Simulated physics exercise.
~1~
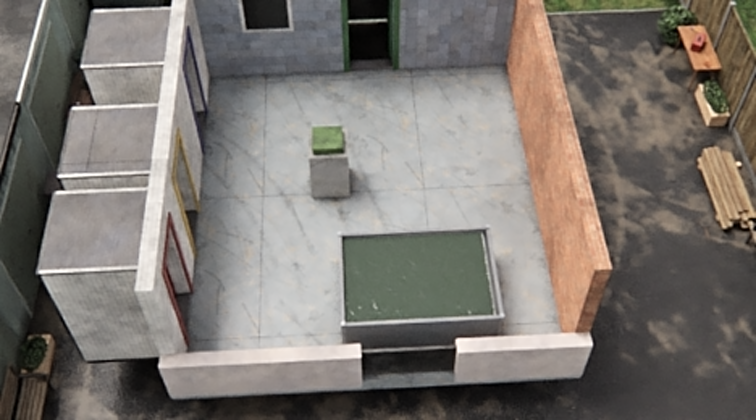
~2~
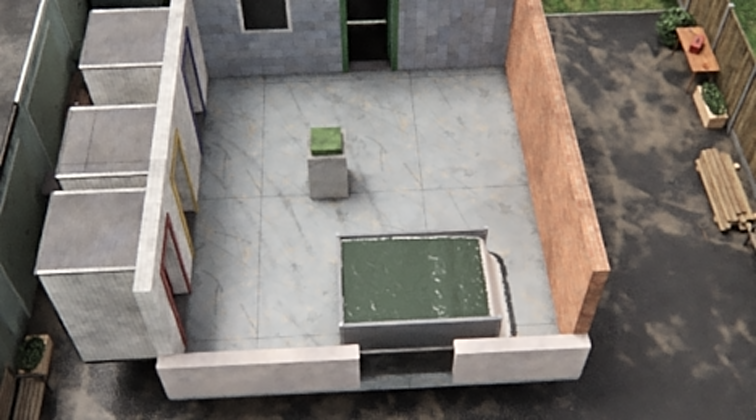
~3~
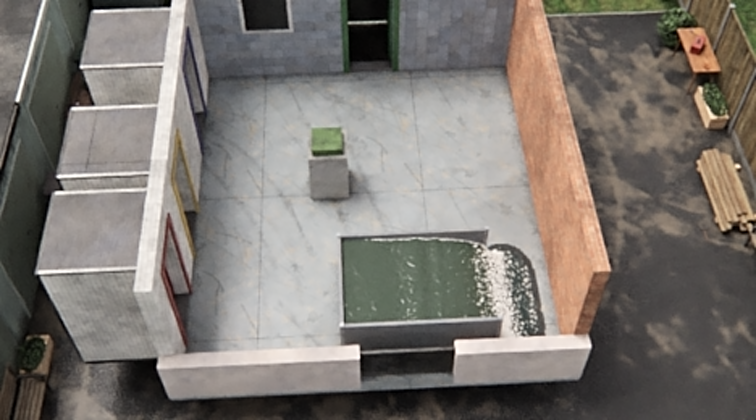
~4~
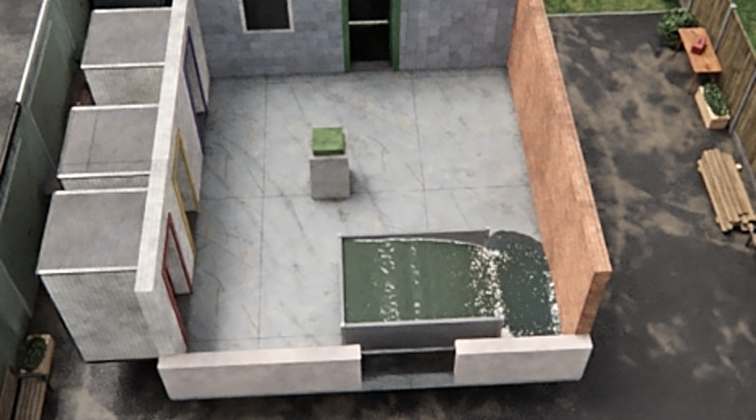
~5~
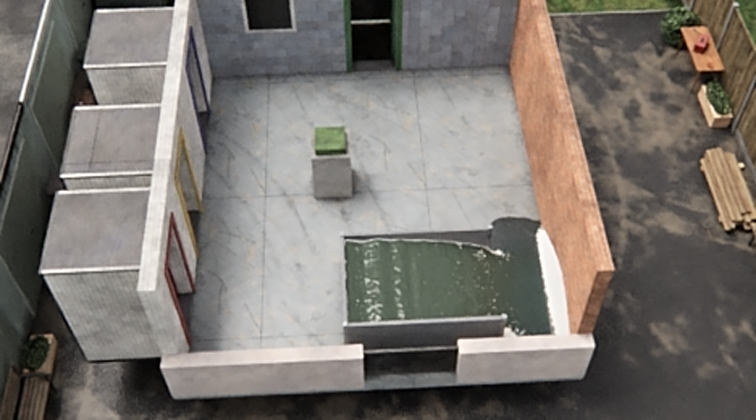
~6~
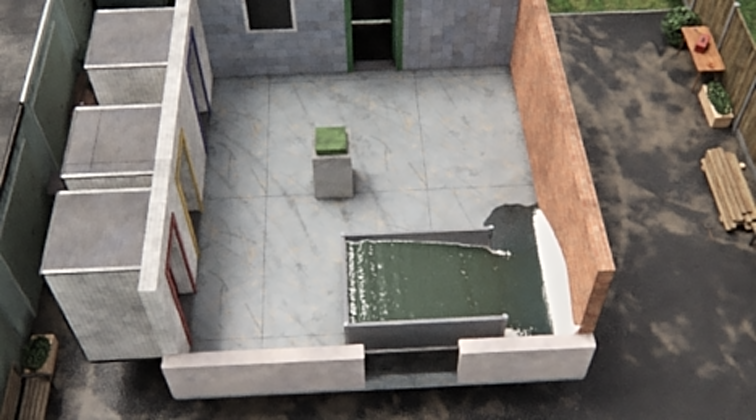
Dark green water pours from the right end of a low rectangular tank in a pale walled yard, seen from high above. A grey block with a green top stands mid-yard, with three grey-roofed sheds at left, a brick wall at right and a green-framed doorway behind. The water spreads in a foamy sheet to the brick wall, then creeps back along it, while the view shifts very slightly.
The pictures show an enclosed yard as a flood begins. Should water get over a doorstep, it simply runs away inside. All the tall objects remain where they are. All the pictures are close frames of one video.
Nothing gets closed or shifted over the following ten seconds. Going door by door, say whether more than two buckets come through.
One by one: The red door gets too much water coming through. The blue door doesn't get too much water coming through. The yellow door doesn't get too much water coming through. The green door gets too much water coming through.
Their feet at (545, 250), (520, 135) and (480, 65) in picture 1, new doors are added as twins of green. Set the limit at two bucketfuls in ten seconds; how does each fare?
Taking the new doors in the order given: The first tops it, the second comes up short, the third tops it.
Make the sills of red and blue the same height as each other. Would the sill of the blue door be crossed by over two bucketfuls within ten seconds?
Answer in a nutshell: The blue door rises above the limit.
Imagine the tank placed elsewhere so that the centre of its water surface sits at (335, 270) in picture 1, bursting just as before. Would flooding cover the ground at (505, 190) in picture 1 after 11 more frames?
Spot check: Inundated.
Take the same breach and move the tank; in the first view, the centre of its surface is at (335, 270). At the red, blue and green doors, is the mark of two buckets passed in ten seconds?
In order, red remains below the limit, blue remains below the limit, green overshoots.
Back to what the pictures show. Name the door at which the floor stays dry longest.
My answer: The blue one.
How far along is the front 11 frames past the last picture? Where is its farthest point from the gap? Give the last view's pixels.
Farthest reach: About (508, 73).
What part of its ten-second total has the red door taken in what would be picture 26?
About 30 %.
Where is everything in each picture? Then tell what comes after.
The first frame shows the tank at (418, 277) is whole and still.
In the second frame, the front is at a hidden place, out from the gap at (488, 289).
In the third frame, water pours out at (488, 292) and has run to a hidden place.
In the fourth frame, the front is at a hidden place, out from the gap at (489, 293).
In the fifth frame, water pours out at (492, 293) and has run to (541, 225).
In the sixth frame, water pours out at (492, 293) and has run to (539, 206).
A moment on, water covers 15 % of the floor; the red door not reached, the blue door not reached, the yellow door not reached, the green door not reached.
Next, water covers 30 % of the floor; the red door not reached, the blue door not reached, the yellow door not reached, the green door not reached.
Then, water covers 55 % of the floor; the red door over two buckets in, the blue door not reached, the yellow door not reached, the green door under two buckets in.
Later, water covers 80 % of the floor; the red door over two buckets in, the blue door wet at the sill, nothing in, the yellow door wet at the sill, nothing in, the green door over two buckets in.
In the end, water covers 100 % of the floor; the red door over two buckets in, the blue door wet at the sill, nothing in, the yellow door under two buckets in, the green door over two buckets in.
